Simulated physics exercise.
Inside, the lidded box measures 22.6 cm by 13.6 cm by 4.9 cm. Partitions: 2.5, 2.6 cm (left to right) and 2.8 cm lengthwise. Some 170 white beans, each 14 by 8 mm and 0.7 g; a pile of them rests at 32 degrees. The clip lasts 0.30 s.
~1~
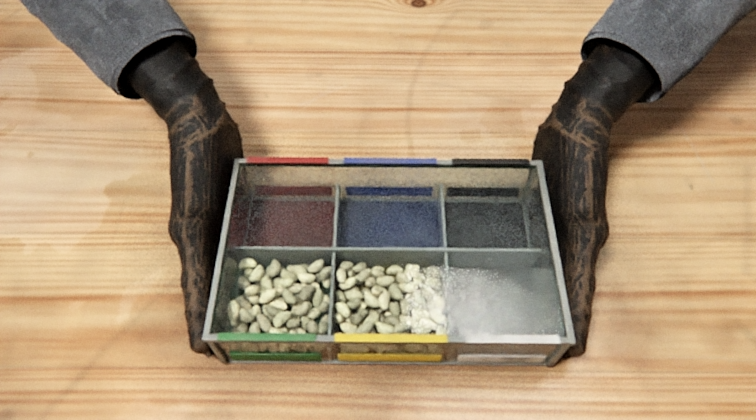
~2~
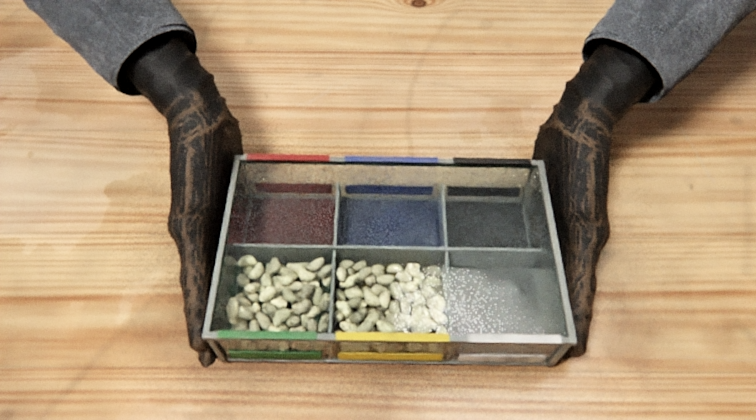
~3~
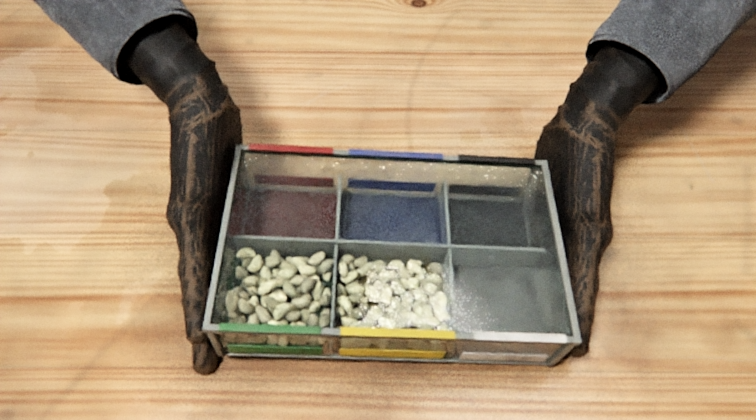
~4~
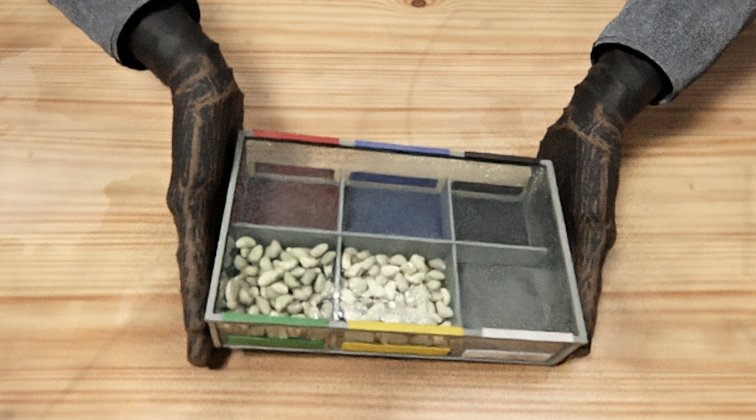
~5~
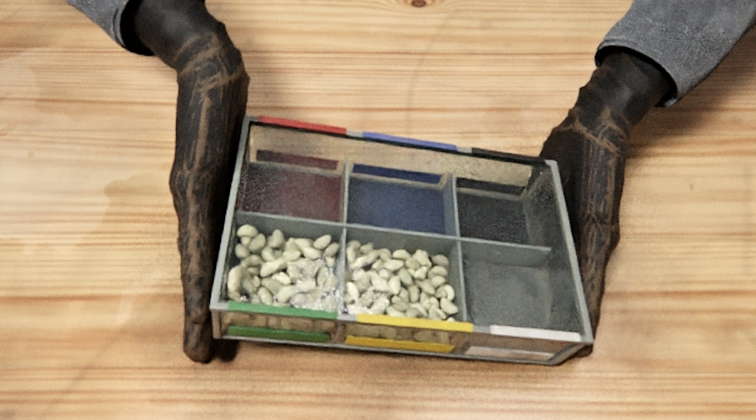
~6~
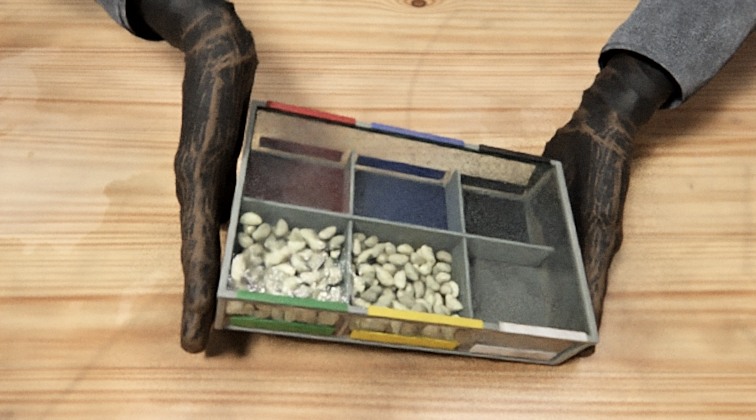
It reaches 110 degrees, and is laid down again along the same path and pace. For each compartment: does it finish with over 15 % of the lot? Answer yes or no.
Red no, blue no, green no, yellow no, white yes, black yes.
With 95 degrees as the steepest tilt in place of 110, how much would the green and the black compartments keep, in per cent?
Then: Green 5; black 20.
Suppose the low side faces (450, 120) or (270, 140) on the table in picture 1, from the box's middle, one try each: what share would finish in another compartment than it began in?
Some 100 and 70 per cent.
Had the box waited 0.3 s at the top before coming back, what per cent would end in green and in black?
In that case green 0, black 25.
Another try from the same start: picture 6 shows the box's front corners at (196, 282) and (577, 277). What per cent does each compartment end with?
Red 60, blue 40, green 0, yellow 0, white 0, black 0.
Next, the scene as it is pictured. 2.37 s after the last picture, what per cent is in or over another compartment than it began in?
About 100 per cent.
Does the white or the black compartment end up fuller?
The white compartment.
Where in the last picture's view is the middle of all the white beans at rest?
At about (512, 288).
Then, 1.42 s after the last picture, tilt 110 degrees; green 5 %, yellow 20 %, white 60 %, black 15 %.
Then, 2.37 s after the last picture, tilt 50 degrees; white 75 %, black 25 %.
Then, 3.31 s after the last picture, tilt 0 degrees; white 75 %, black 25 %.
In the end, red 0 %, blue 0 %, green 0 %, yellow 0 %, white 75 %, black 25 %.
